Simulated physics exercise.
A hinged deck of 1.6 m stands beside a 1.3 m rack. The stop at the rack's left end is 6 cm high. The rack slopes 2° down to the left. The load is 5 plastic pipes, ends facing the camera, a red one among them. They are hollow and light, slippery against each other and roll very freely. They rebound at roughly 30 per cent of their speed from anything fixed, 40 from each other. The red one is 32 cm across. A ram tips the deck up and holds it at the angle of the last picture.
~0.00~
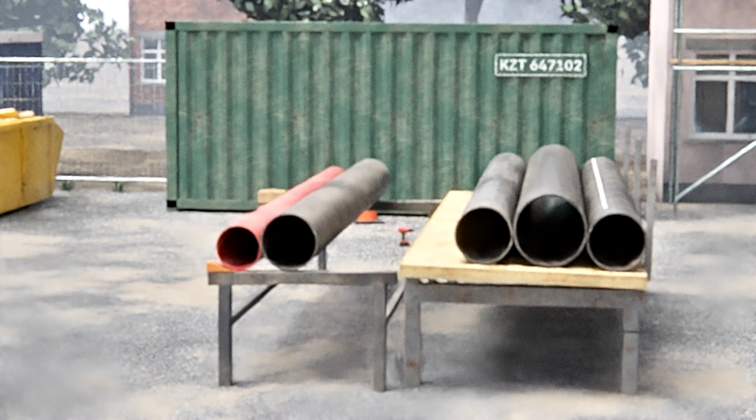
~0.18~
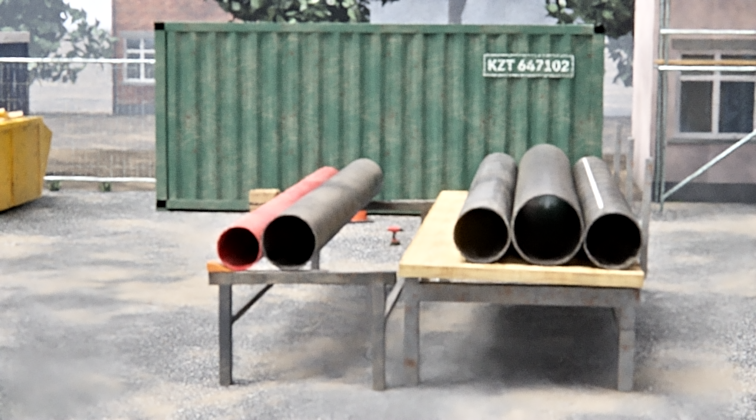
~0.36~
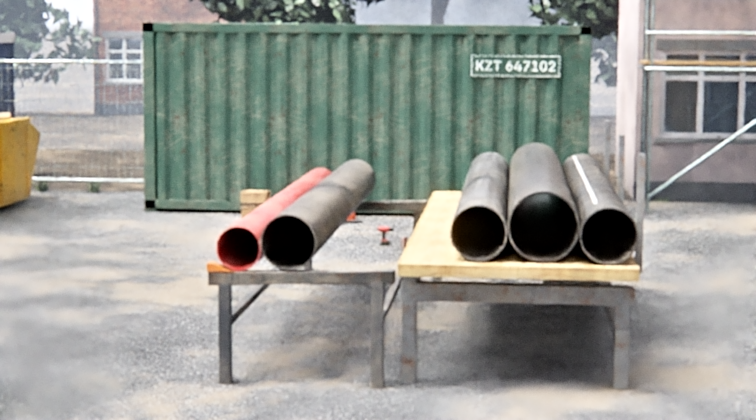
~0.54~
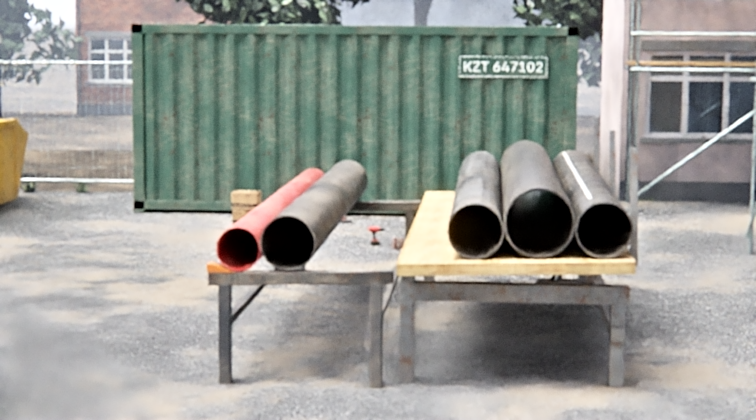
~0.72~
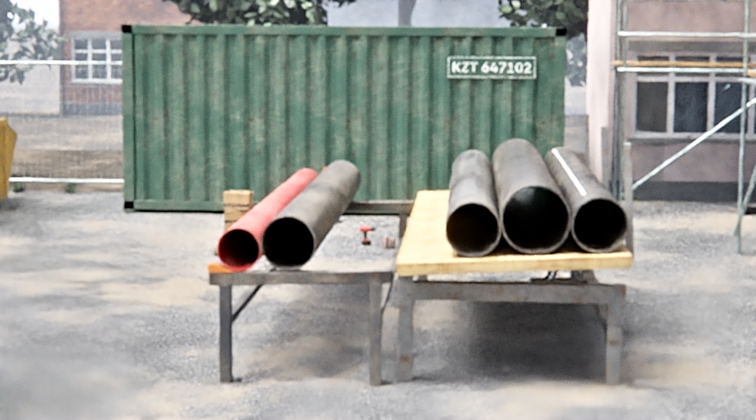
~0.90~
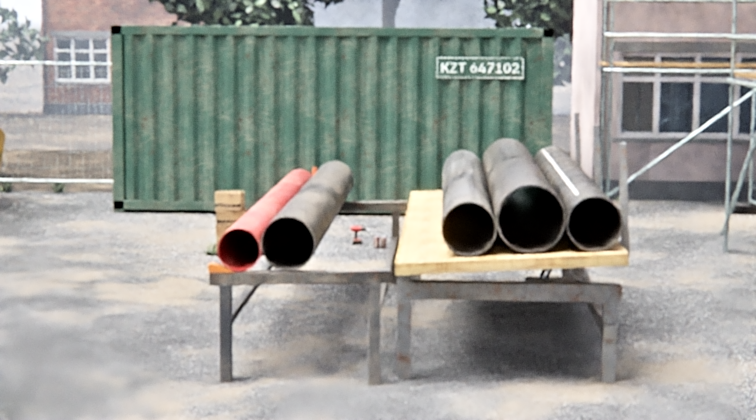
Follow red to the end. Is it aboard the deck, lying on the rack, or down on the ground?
Red comes to rest lying on the rack.
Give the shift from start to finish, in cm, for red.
About: Red 5.
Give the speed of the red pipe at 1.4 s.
Near 0.0 m/s.
Then, 1.4 s in, red is on the rack, 25 cm from the rack's far end; 0 past the stop so far.
Then, 2.1 s in, still the same for red; 0 past the stop so far.
Then, 2.9 s in, still the same for red; 0 past the stop so far.
In the end (3.7 s), red is on the rack, 15 cm from the rack's far end; 0 past the stop so far.
